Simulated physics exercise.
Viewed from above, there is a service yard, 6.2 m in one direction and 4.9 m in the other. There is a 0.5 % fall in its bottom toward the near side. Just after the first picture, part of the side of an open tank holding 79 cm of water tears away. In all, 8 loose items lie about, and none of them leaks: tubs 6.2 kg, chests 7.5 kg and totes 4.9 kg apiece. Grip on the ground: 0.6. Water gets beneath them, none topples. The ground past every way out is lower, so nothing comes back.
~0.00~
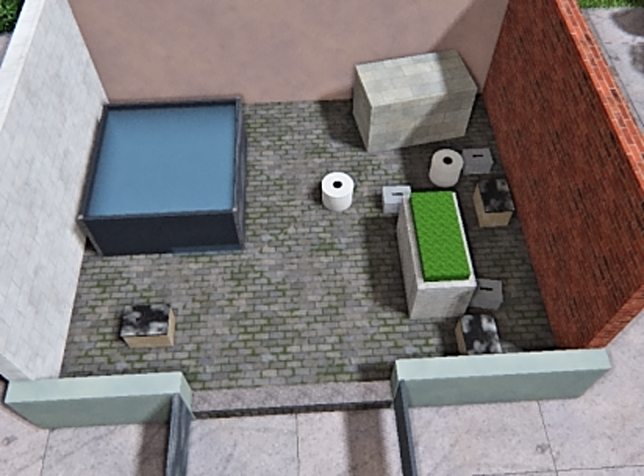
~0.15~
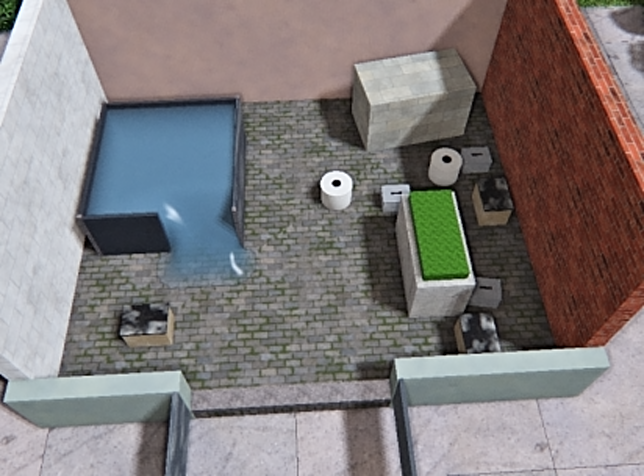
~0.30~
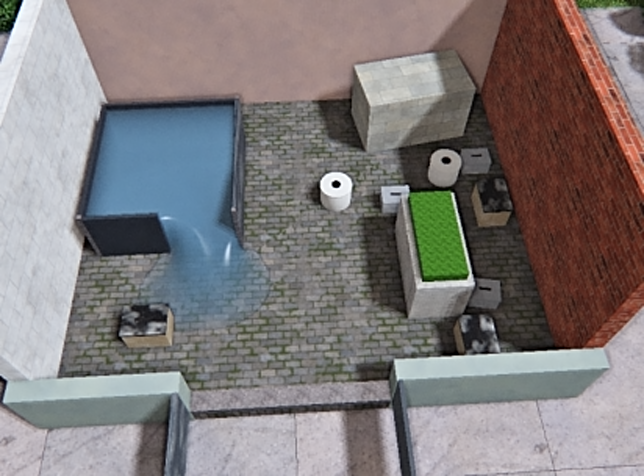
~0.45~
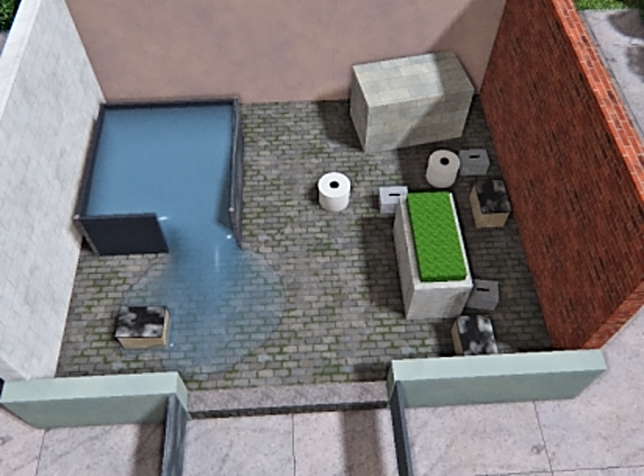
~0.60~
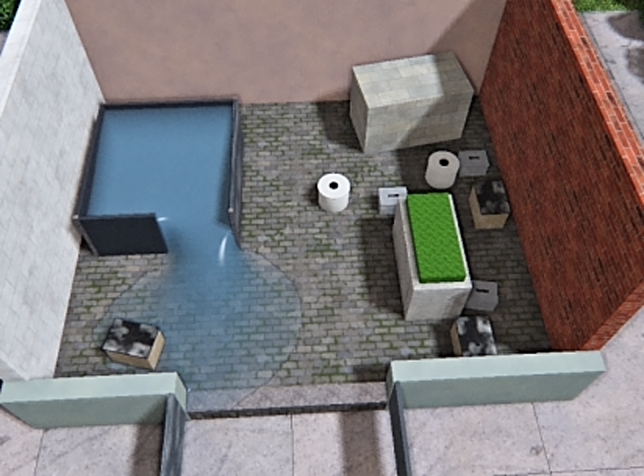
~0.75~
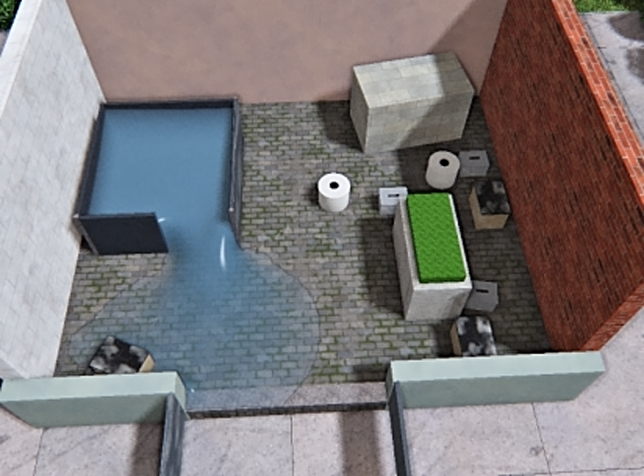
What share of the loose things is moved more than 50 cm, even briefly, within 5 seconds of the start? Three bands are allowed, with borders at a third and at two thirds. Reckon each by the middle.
That would be less than a third of them.
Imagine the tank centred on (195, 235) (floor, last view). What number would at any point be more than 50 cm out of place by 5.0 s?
So the tally would be 0.
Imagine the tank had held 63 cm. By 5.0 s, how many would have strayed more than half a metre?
Count: 2.
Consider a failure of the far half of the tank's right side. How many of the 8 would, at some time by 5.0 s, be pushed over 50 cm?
Then the count would be 7.
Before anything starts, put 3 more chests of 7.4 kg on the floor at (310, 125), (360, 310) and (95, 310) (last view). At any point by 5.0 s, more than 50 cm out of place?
Outcome: Stays within first, stays within next, breaks the threshold last.
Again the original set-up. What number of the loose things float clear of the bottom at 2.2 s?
I'd say 0 of them.
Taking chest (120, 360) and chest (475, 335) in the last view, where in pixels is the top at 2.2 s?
Approx. (104, 258); approx. (504, 322).
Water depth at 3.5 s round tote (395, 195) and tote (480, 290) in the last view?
About 0 and 2 cm.
After 1.1 s 1 of 8 are over 50 cm from their spots; 0 afloat.
After 2.2 s 1 of 8 are over 50 cm from their spots; 0 afloat.
After 3.5 s 1 of 8 are over 50 cm from their spots; 1 afloat.
After 5.0 s 2 of 8 are over 50 cm from their spots, and 2 have been at some point; 1 afloat.
